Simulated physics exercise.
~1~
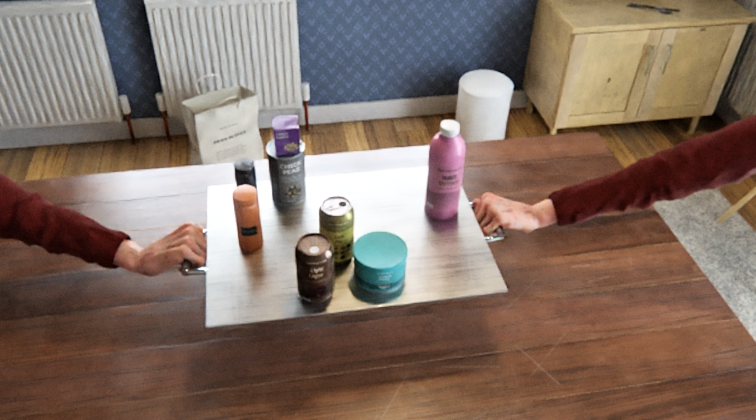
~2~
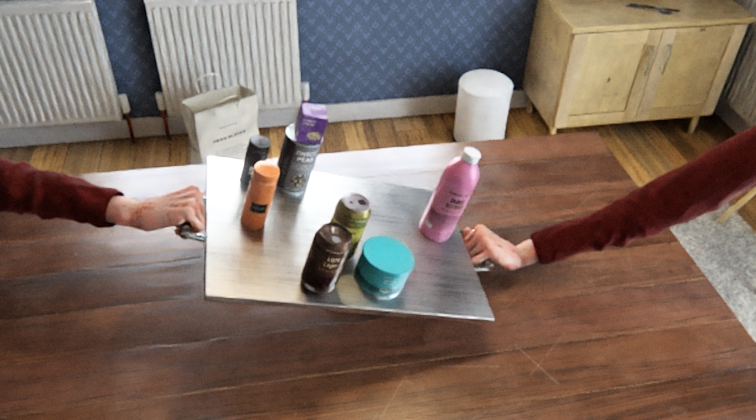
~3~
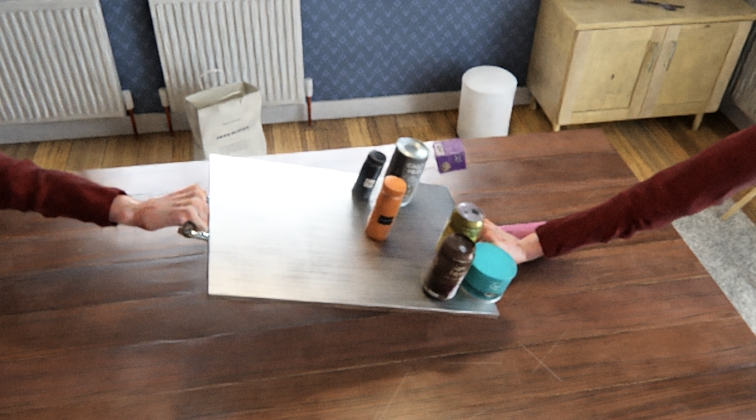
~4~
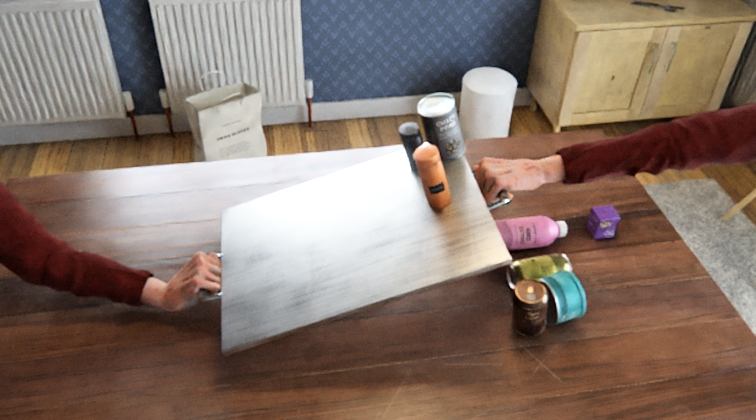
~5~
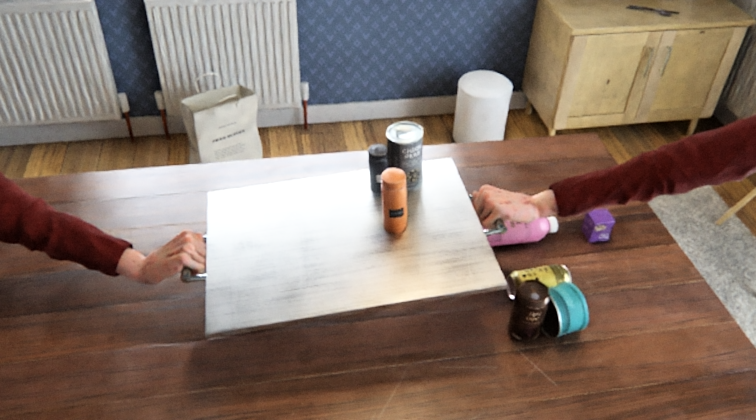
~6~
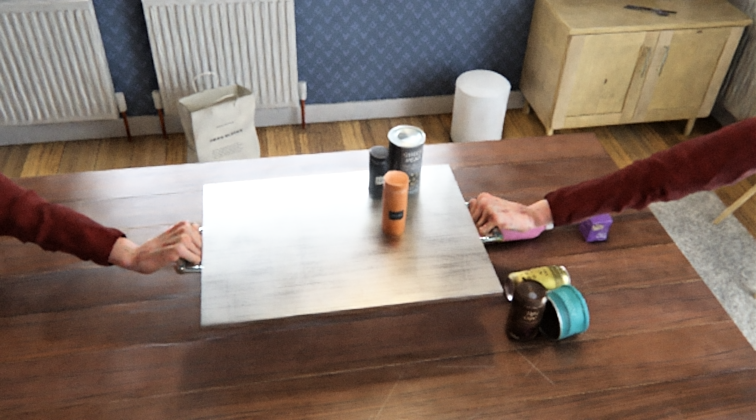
On a dark wooden table in a room with blue patterned walls and white radiators, two hands hold a flat, rimless metal tray carrying an assortment of cans, bottles and tubs. The hands tip it down to the right, and everything leans and slides that way. The pink bottle goes off the right edge, followed by the purple carton, yellow can, brown can and turquoise tub. The tray then tilts left before levelling. Only the grey tin, black shaker and orange shaker remain standing on it, while the fallen things rest on the table at right.
